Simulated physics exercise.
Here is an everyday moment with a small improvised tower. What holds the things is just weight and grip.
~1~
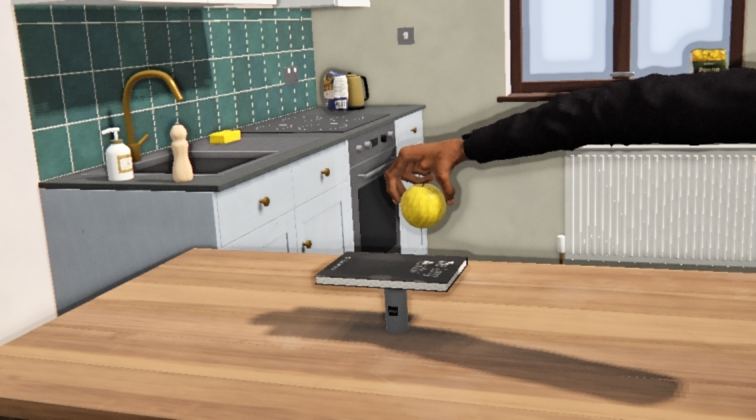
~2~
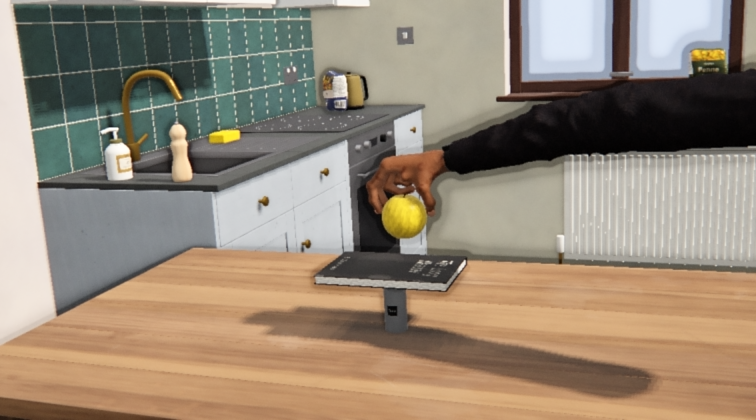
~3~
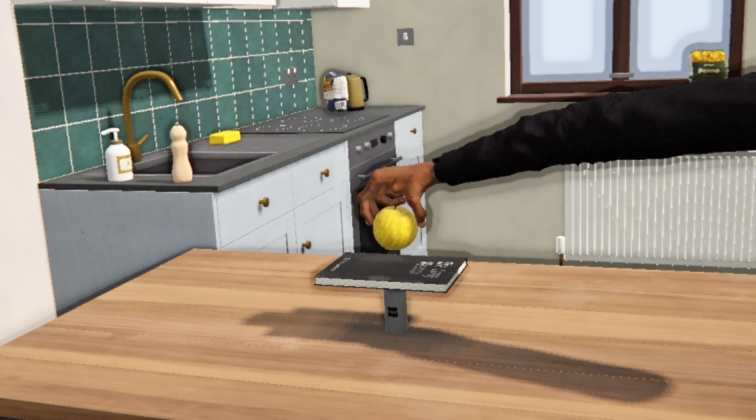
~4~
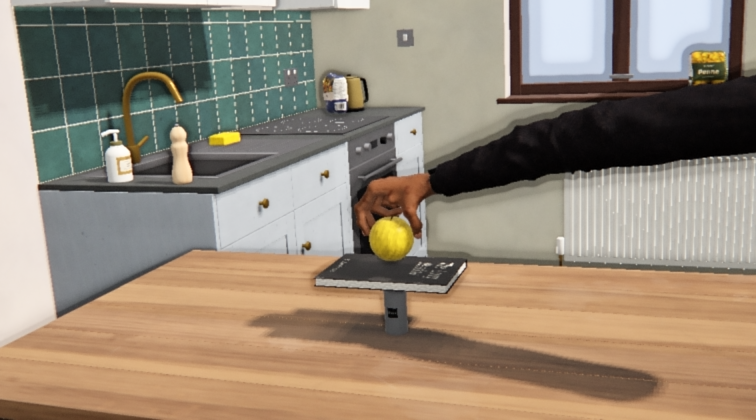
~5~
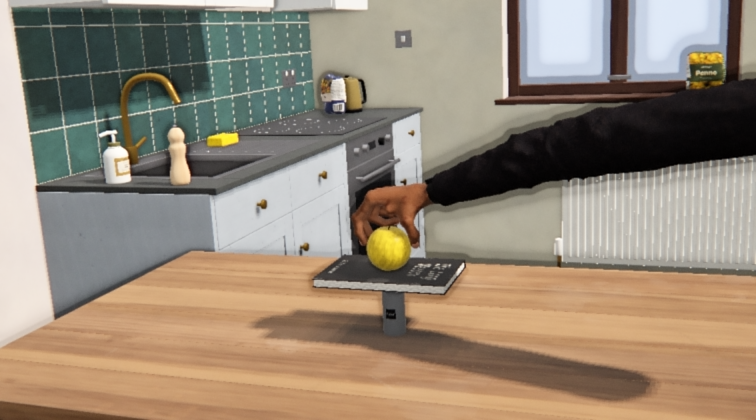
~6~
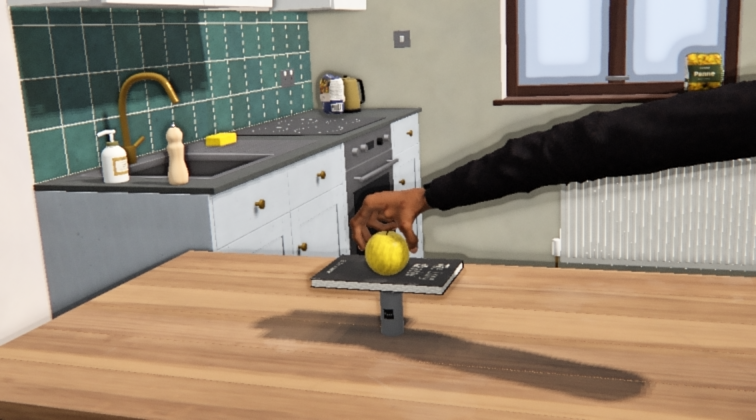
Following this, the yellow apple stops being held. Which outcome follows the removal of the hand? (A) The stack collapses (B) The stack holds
B, the stack holds.
Then, 0.50 s past the last view, nothing moves.
Then, 1.30 s past the last view, yellow apple resting near (387, 254).
Finally, all 3 still in place. Final places as the last picture's camera would see them, yellow apple near (387, 254). The stack stays up.
